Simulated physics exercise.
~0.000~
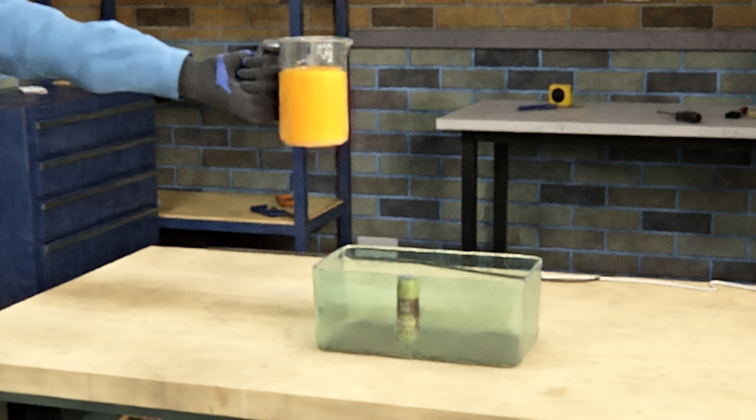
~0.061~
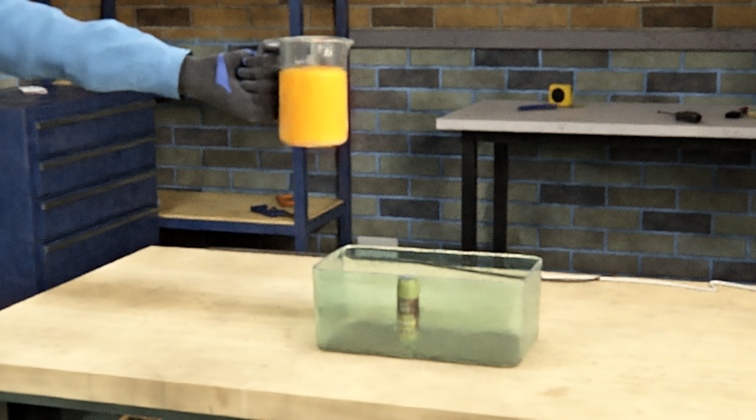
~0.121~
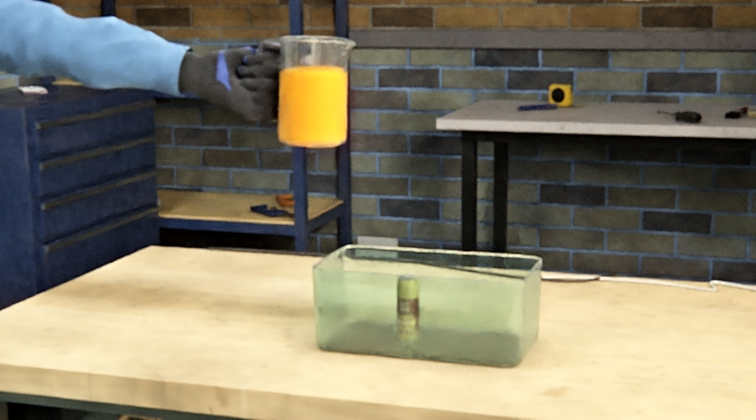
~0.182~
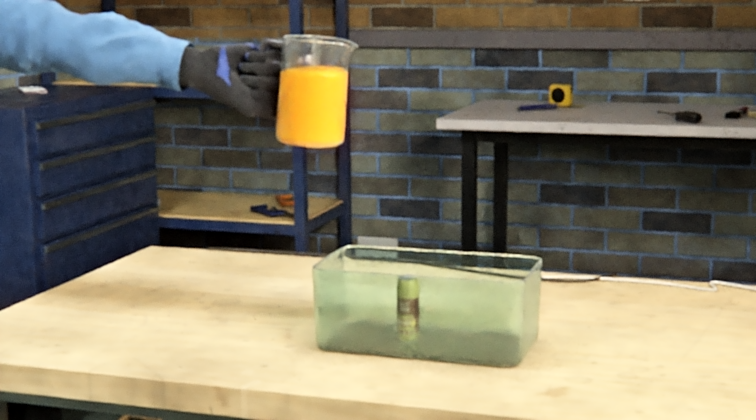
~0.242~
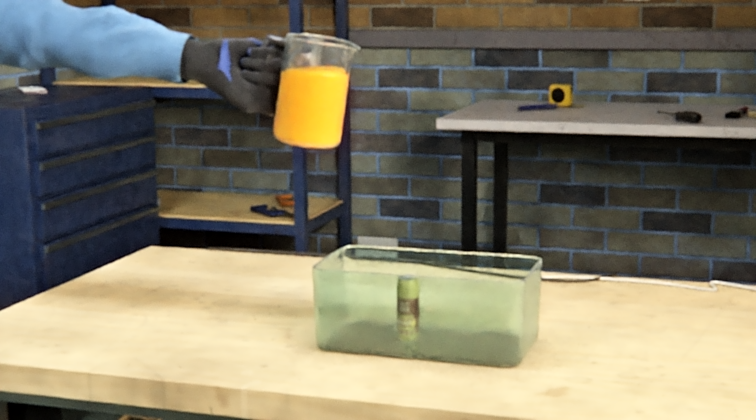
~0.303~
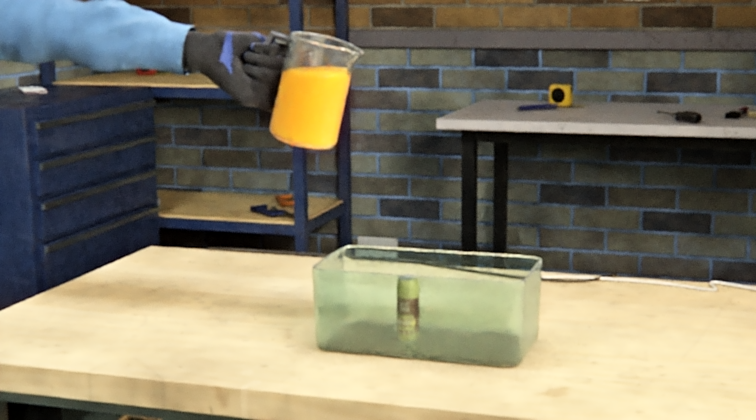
A gloved hand holds a jug of orange juice and slowly tilts it slightly right.
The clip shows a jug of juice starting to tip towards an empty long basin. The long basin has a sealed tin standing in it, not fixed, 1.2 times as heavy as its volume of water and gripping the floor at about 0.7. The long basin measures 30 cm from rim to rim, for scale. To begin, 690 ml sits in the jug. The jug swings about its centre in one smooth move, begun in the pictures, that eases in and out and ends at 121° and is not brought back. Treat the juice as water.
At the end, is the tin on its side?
It will stay on its base.
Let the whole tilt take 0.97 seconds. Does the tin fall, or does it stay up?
In that case the tin does not tip.
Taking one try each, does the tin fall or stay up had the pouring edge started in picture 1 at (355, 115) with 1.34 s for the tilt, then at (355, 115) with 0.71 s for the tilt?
First it tips over; then it tips over.
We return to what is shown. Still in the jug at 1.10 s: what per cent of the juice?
28 per cent or so.
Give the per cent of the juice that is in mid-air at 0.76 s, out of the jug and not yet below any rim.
9 %.
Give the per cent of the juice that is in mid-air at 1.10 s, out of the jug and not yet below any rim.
Close to 36 in every hundred parts.
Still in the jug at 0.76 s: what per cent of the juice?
At that time about 92 in a hundred parts are still held.
Then, 0.76 s in, the tilt is 74° and 91 per cent is still to pour; the tin stands where it began.
Then, 1.10 s in, the tilt is 112° and 28 per cent is still to pour; the tin stands where it began.
Then, 1.46 s in, the tilt is 121° and 0 per cent is still to pour; the tin stands where it began.
Then, 1.84 s in, the tilt is 121° and 0 per cent is still to pour; the tin stands where it began.
Finally, the tin stands where it began.
